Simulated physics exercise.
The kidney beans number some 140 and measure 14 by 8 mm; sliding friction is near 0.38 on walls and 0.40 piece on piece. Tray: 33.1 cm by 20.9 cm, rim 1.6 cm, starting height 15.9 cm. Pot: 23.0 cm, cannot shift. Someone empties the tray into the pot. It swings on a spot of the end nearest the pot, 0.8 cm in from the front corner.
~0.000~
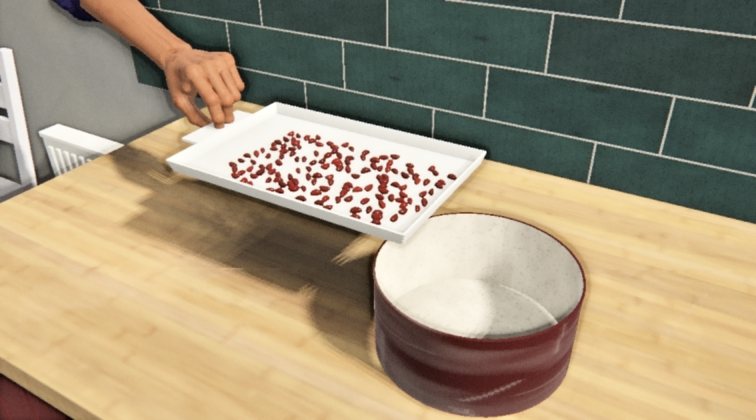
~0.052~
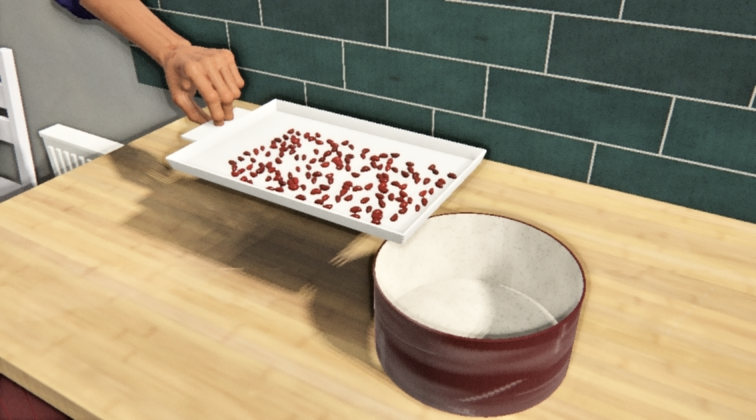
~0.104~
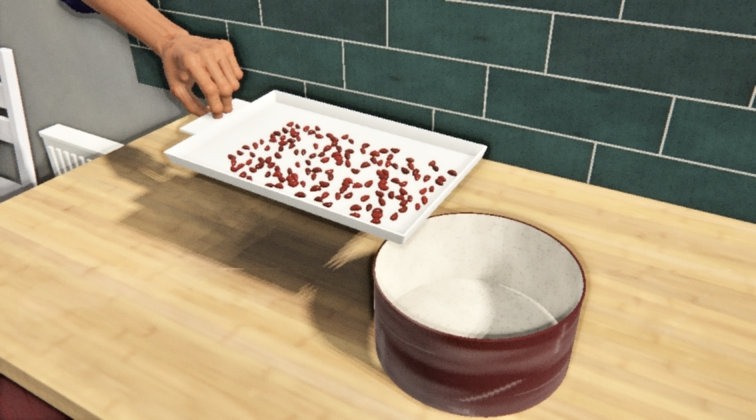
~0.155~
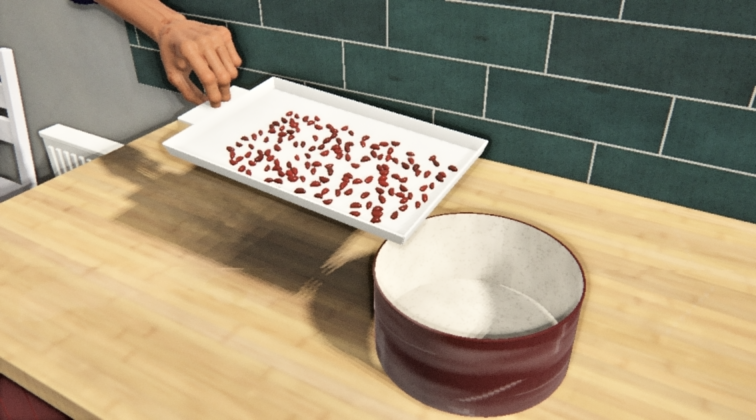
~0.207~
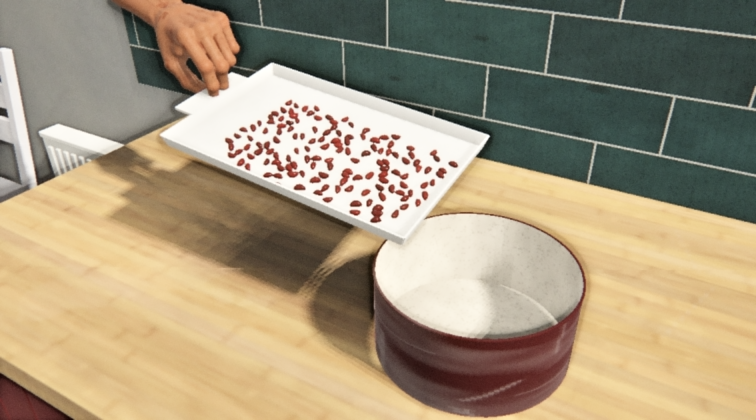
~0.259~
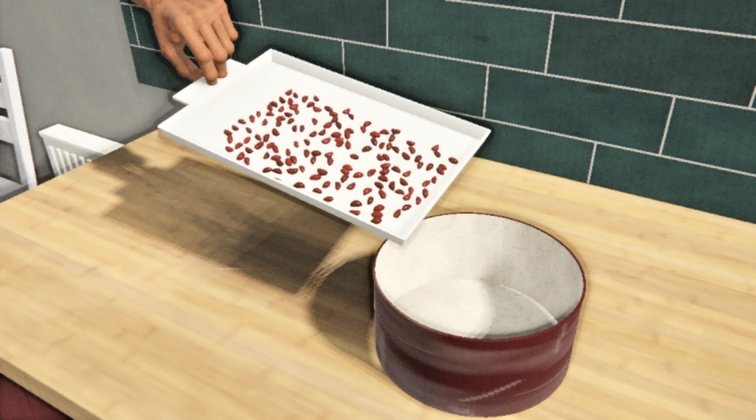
In the video, a hand holds the left end of a white tray scattered with red beans beside a dark red pot on a wooden counter, then raises that end so the tray gradually tilts down toward the pot.
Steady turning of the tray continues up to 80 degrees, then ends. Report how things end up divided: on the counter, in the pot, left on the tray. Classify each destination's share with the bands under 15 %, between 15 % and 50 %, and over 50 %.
Counter: Between 15 % and 50 %; pot: Over 50 %; tray: Under 15 %.
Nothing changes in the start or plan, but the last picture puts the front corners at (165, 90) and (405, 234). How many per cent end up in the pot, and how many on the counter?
Pot 95, counter 0.
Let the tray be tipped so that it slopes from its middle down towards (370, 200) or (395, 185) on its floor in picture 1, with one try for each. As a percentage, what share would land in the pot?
First try: About 90 percent; second try: About 85 percent.
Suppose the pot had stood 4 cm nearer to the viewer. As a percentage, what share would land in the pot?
In that setup it would come to near 100 per cent.
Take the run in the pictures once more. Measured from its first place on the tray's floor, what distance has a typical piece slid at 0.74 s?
Around 7 centimetres.
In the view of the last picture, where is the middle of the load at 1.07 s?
Load centre, approx.: (388, 216) px.
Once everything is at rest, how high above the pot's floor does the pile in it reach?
Height: Approx. 1.5 cm.
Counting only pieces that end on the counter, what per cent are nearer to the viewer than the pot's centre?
Share: Roughly 100 %.
After 0.74 s, tilt 45 degrees; the tray holds 100 %, the pot 0 %.
After 1.07 s, tilt 66 degrees; the tray holds 80 %, the pot 10 %.
After 1.49 s, tilt 80 degrees; the tray holds 10 %, the pot 55 %.
At rest (2.6 s), counter 30 %, pot 65 %, tray 5 %.
